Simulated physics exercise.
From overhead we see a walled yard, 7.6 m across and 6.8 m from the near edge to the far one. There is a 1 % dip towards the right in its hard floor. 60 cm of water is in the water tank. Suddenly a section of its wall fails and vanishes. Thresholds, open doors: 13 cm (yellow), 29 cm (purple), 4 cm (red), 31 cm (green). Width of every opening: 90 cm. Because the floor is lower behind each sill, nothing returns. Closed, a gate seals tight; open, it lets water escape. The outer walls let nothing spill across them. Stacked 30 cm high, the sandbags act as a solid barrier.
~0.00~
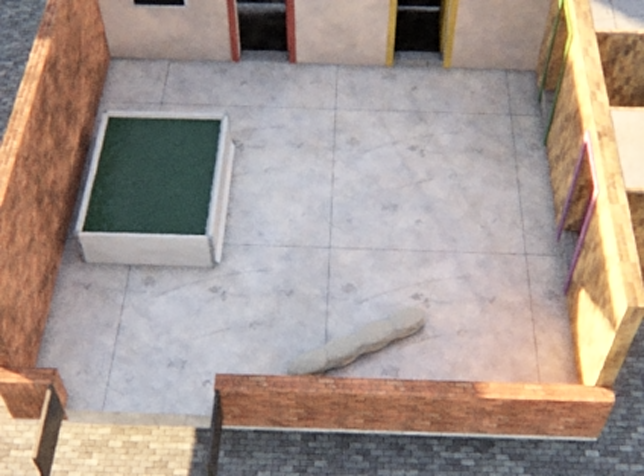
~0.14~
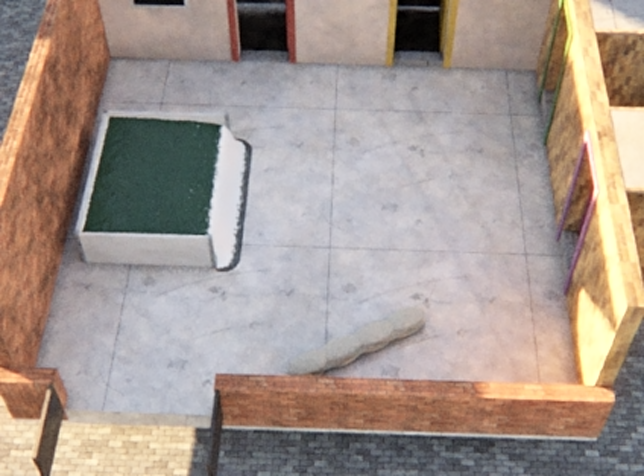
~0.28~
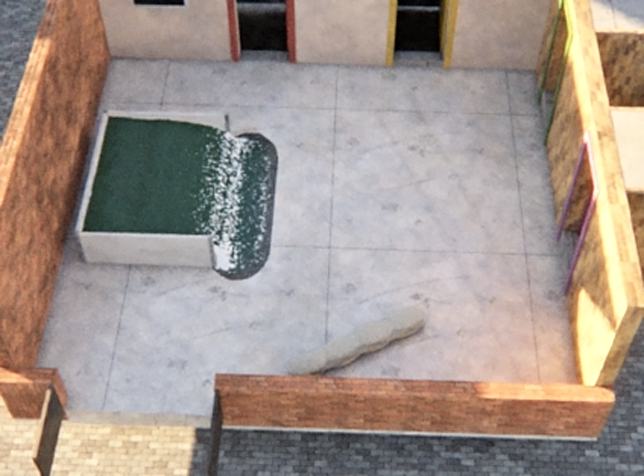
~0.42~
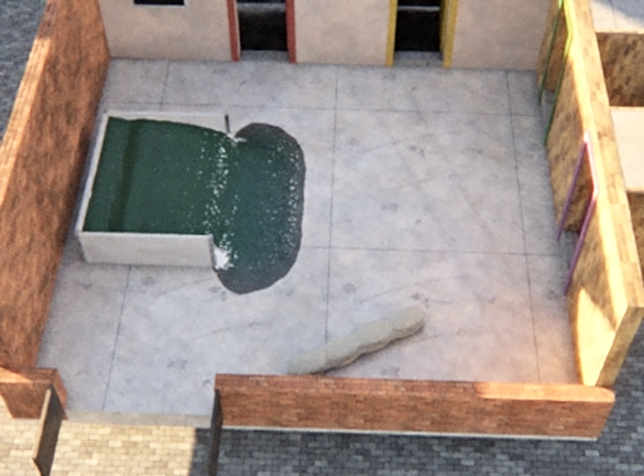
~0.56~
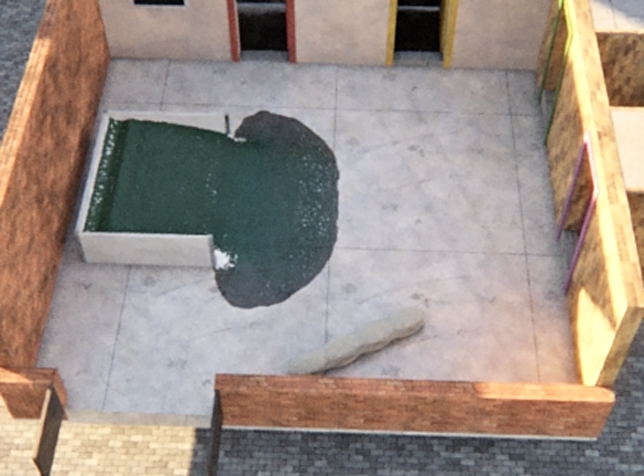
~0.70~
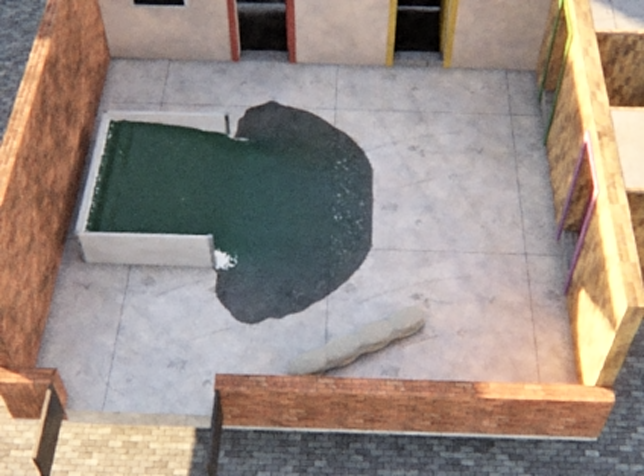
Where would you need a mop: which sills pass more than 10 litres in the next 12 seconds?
Yellow door: Below the cap, purple door: Below the cap, red door: Below the cap, green door: Below the cap.
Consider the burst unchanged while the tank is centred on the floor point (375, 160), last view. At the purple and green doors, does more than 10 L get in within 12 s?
So the purple door keeps within it and the green door tops the limit.
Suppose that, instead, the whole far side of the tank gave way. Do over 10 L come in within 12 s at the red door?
In that case, red door: More than that.
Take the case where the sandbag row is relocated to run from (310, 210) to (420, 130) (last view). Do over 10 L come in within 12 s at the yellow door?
Next, yellow ends up on the high side.
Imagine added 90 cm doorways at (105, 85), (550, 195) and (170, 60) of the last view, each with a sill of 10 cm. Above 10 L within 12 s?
Taking them in order, the first gets too little, the second enough and the third too little.
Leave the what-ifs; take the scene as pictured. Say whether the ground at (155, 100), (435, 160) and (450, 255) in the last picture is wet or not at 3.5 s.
First spot not yet wet, second submerged, third submerged.
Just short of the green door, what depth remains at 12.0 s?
Depth: Approx. 7.5 cm.
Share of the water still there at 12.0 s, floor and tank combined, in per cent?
Some 98 per cent remains.
After 1.4 s water covers 40 % of the floor and is deepest (24 cm) near (231, 235); yellow door not reached, purple door not reached, red door not reached, green door not reached.
After 2.2 s water covers 55 % of the floor and is deepest (28 cm) near (556, 227); yellow door 7 cm at the sill, 0 L in, purple door 26 cm at the sill, 0 L in, red door not reached, green door 10 cm at the sill, 0 L in.
After 3.5 s water covers 60 % of the floor and is deepest (34 cm) near (538, 98); yellow door 8 cm at the sill, 0 L in, purple door 26 cm at the sill, 0 L in, red door not reached, green door 19 cm at the sill, 0 L in.
After 7.0 s water covers 75 % of the floor and is deepest (18 cm) near (369, 405); yellow door 10 cm at the sill, 2 L in, purple door 12 cm at the sill, 0 L in, red door 5 cm at the sill, 0 L in, green door 11 cm at the sill, 0 L in.
After 12.0 s water covers 95 % of the floor and is deepest (11 cm) near (557, 236); yellow door 5 cm at the sill, 2 L in, purple door 10 cm at the sill, 0 L in, red door 4 cm at the sill, 2 L in, green door 8 cm at the sill, 0 L in.
